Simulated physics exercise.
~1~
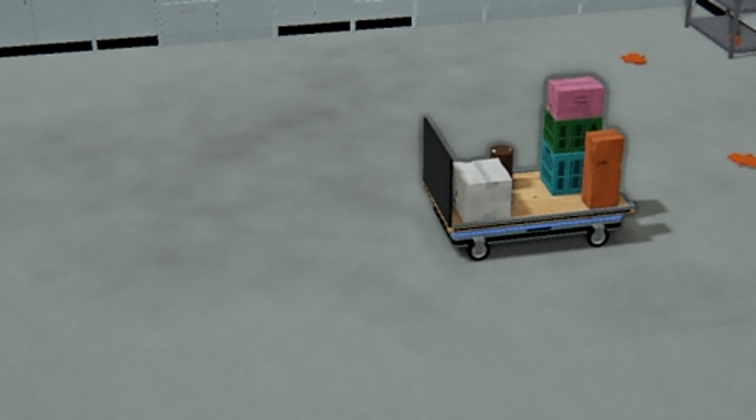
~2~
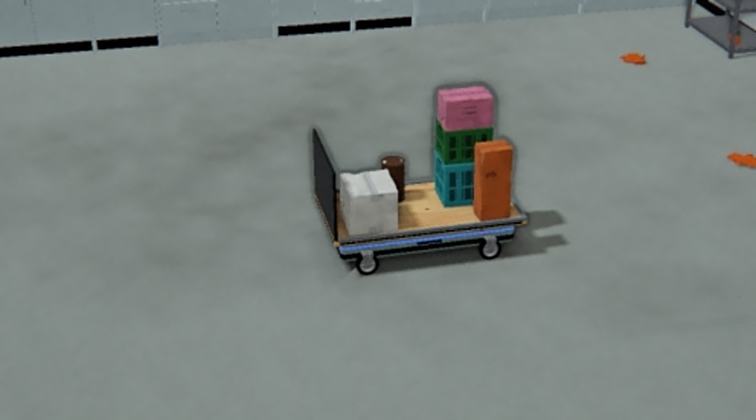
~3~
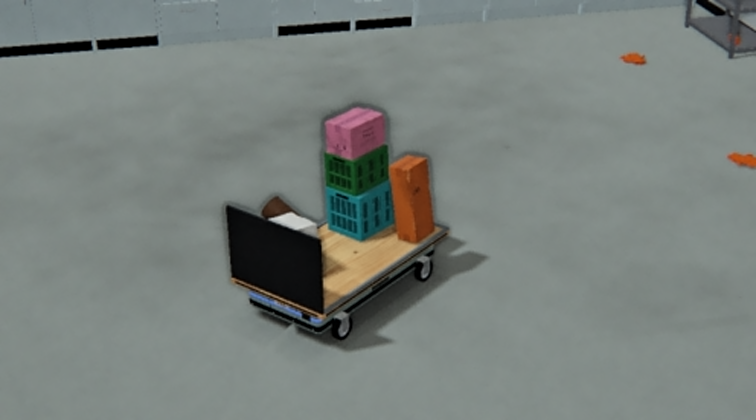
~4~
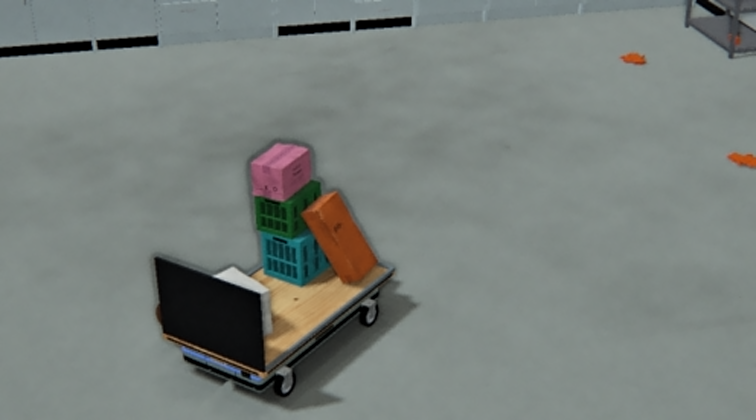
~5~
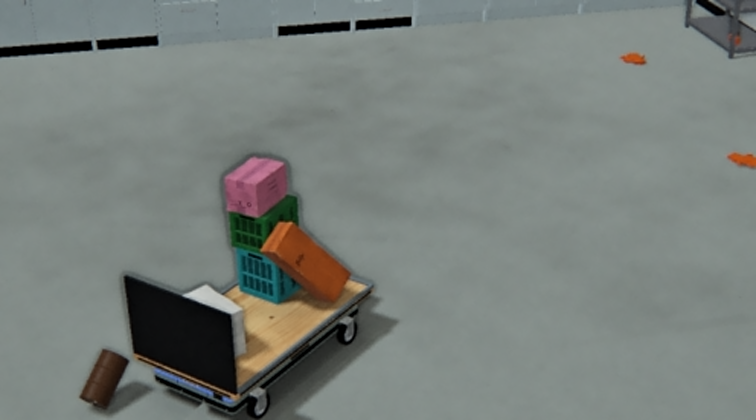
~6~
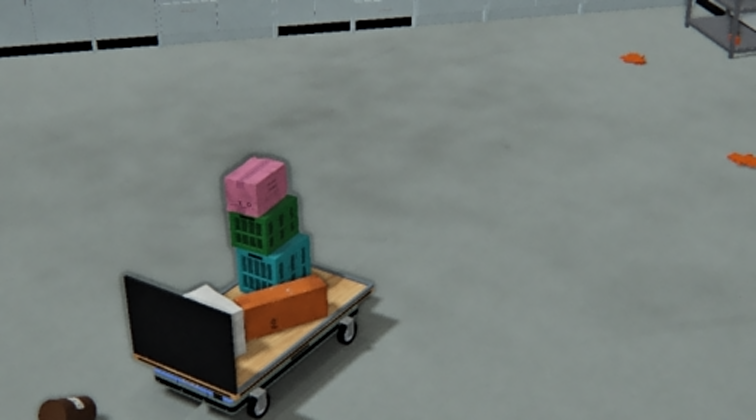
On a grey warehouse floor, a loaded flat cart rolled left, swung toward the lower left and stopped. The brown canister tipped and ended up on the floor, while the orange box toppled onto the deck beside the still-standing pink, green and turquoise stack.
